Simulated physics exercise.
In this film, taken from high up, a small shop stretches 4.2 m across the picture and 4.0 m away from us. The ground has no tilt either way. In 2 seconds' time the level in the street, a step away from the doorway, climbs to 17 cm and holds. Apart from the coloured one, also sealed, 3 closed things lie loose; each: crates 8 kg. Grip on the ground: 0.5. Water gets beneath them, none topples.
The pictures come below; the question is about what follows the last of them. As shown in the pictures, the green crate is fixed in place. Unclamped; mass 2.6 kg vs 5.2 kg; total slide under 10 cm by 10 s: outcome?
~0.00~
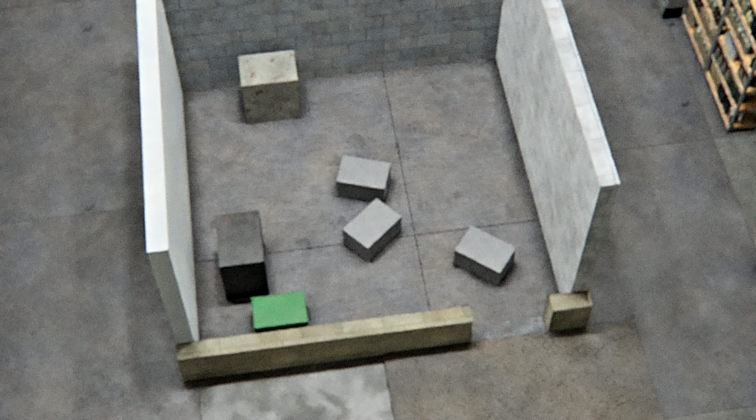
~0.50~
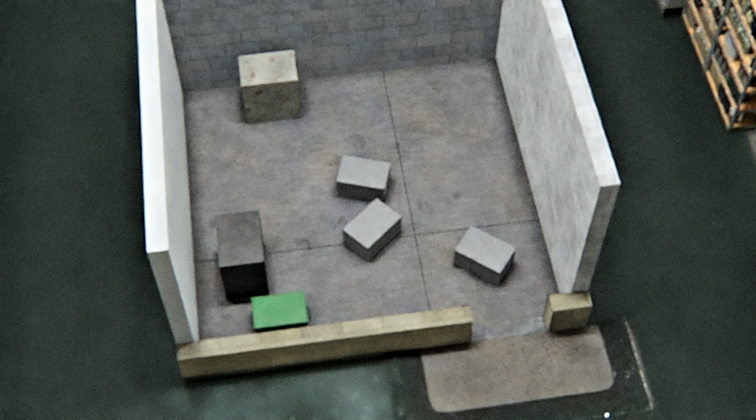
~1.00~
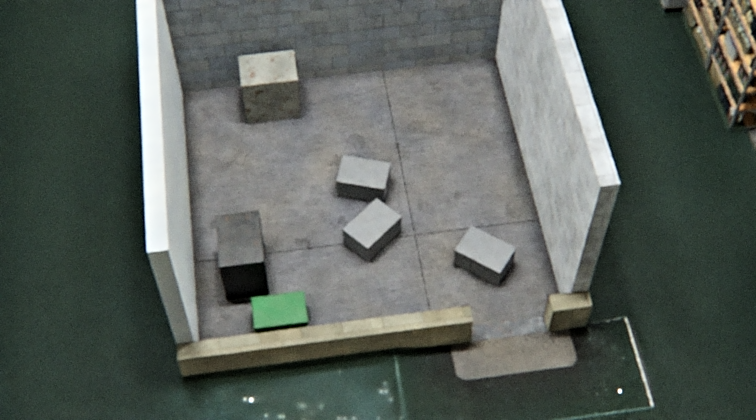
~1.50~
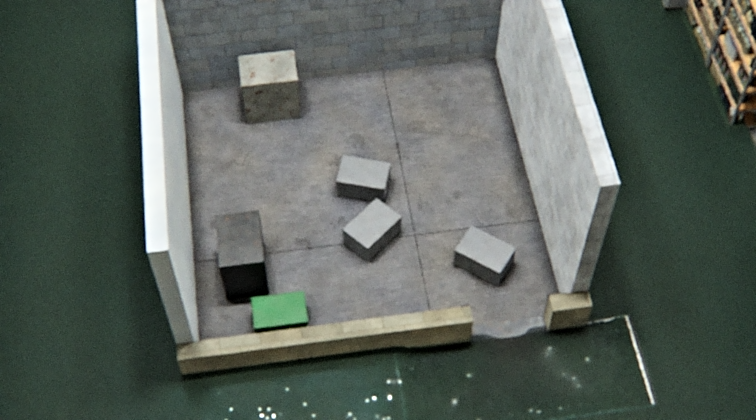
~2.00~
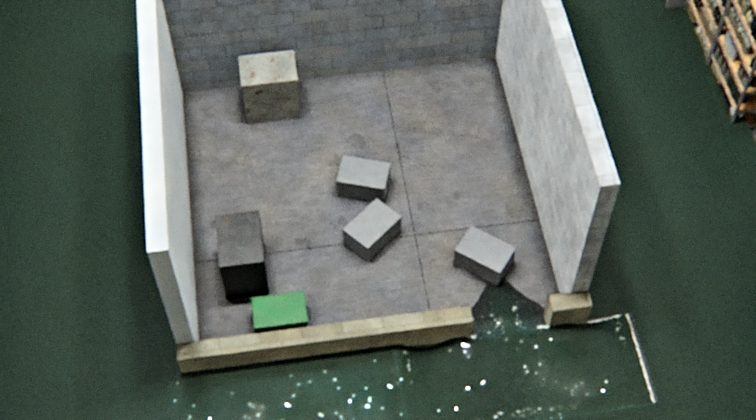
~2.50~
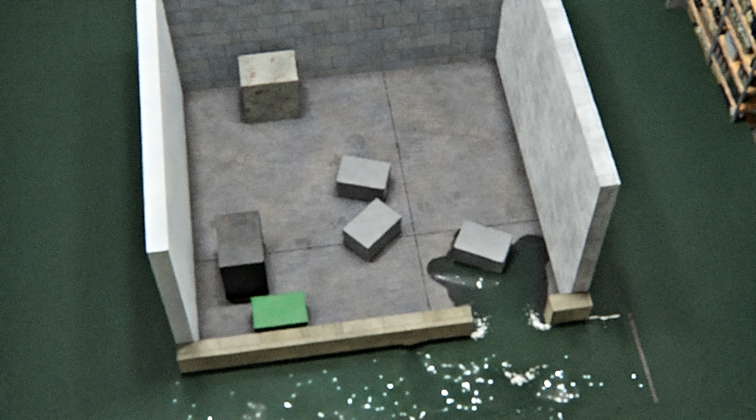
Lower mass holds.
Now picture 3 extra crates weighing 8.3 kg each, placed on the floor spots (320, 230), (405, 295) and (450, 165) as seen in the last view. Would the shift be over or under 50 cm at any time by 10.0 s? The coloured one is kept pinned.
One by one: Not far enough, not far enough and too far.
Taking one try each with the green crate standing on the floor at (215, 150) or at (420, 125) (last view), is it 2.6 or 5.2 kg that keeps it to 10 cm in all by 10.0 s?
In that order: Neither is enough; neither is enough.
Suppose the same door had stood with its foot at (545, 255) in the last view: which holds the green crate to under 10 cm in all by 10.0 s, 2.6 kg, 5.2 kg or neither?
That way, neither mass suffices.
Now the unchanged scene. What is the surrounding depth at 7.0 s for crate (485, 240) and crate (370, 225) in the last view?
Around 6 cm and 2 cm.
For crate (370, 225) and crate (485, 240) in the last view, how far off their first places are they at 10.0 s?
Respectively 20 and 250 centimetres.
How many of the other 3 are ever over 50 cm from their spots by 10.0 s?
1.
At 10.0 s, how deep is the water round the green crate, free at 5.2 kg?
Depth: Approx. 2 cm.
After 3.5 s the green crate would be 0 cm from its start with 2.6 kg and 0 cm from its start with 5.2 kg; 0 cm of water round it then.
After 4.5 s the green crate would be 0 cm from its start with 2.6 kg and 0 cm from its start with 5.2 kg; 0 cm of water round it then.
After 7.0 s the green crate would be 0 cm from its start with 2.6 kg and 0 cm from its start with 5.2 kg; 1 cm of water round it then.
After 10.0 s the green crate would be 2 cm from its start with 2.6 kg and 0 cm from its start with 5.2 kg; 2 cm of water round it then.
